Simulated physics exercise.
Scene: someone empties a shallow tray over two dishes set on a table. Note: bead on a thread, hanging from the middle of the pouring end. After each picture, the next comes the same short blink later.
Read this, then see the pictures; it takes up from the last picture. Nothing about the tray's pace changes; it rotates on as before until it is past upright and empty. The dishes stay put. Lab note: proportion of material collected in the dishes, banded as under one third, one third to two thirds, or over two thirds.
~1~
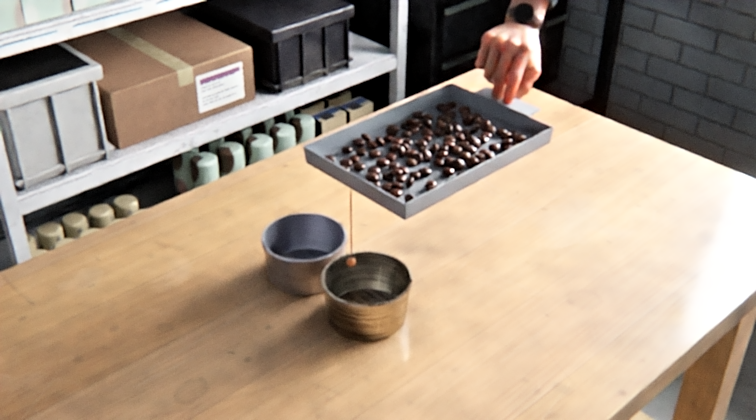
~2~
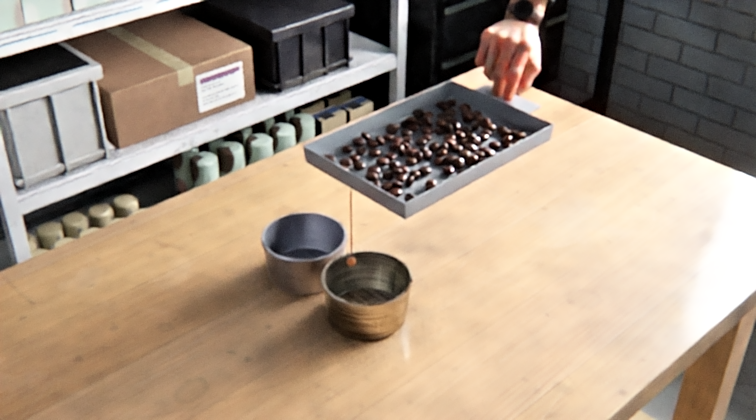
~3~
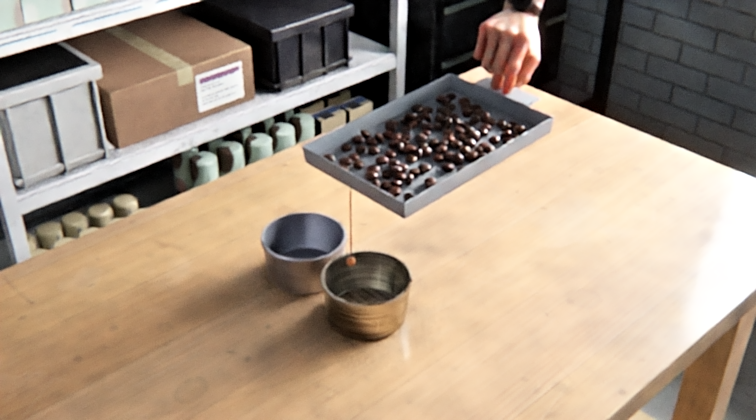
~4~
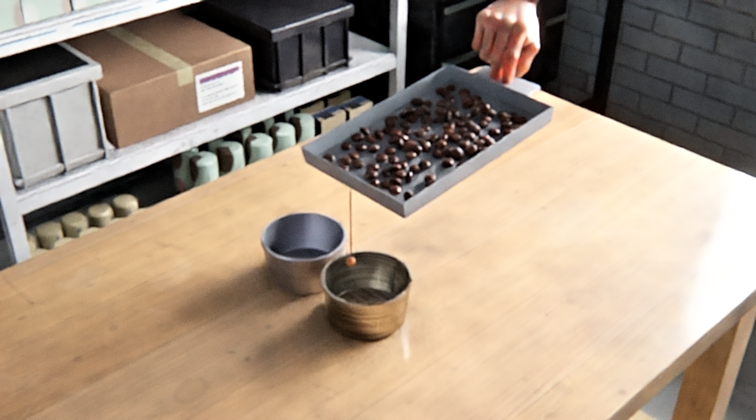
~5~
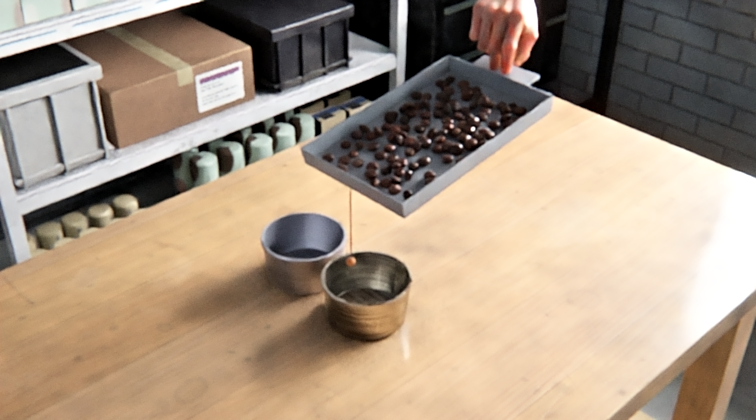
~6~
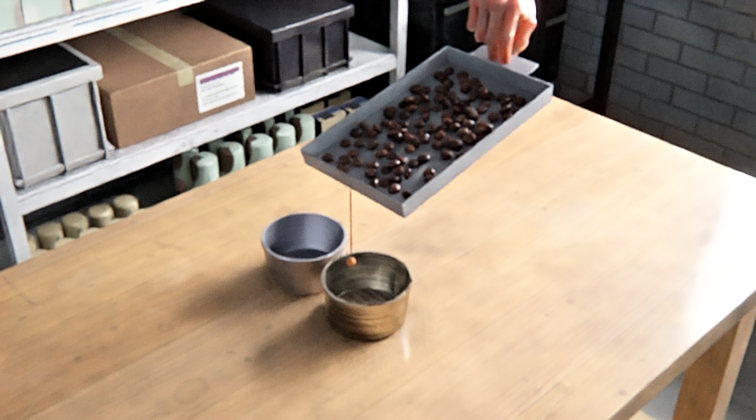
What lands in the dishes is lower than a third.
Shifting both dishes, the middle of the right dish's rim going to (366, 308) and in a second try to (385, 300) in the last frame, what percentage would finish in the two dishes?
Trial 1 about 70 %, trial 2 about 30 %.
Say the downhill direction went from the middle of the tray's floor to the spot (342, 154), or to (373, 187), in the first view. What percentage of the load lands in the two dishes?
I'd say roughly 80 percent with the first slope, 10 percent with the other.
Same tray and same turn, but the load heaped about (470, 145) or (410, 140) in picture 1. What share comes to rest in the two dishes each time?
The first start yields 10 per cent, the second 10 per cent.
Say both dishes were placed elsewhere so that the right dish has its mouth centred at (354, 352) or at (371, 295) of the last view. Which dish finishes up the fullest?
Try 1: The left-hand one. Try 2: The left-hand one.
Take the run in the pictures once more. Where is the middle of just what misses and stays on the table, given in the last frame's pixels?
The centre sits near (269, 330).
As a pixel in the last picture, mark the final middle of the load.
Resting centre, last frame: Roughly (270, 326).
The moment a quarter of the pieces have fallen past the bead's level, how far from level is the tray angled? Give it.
That happens at close to 105 degrees.
Just after the last frame, tray tipped steeply; every one on the tray.
A moment on, tray tipped right over; almost all on the tray; just a few outside both; just a few in the air.
Further on, tray tipped past a quarter turn; about a tenth in the left dish; almost all outside both.
When it is over, tray tipped past a quarter turn; not one in the right dish; about a tenth in the left dish; almost all outside both.
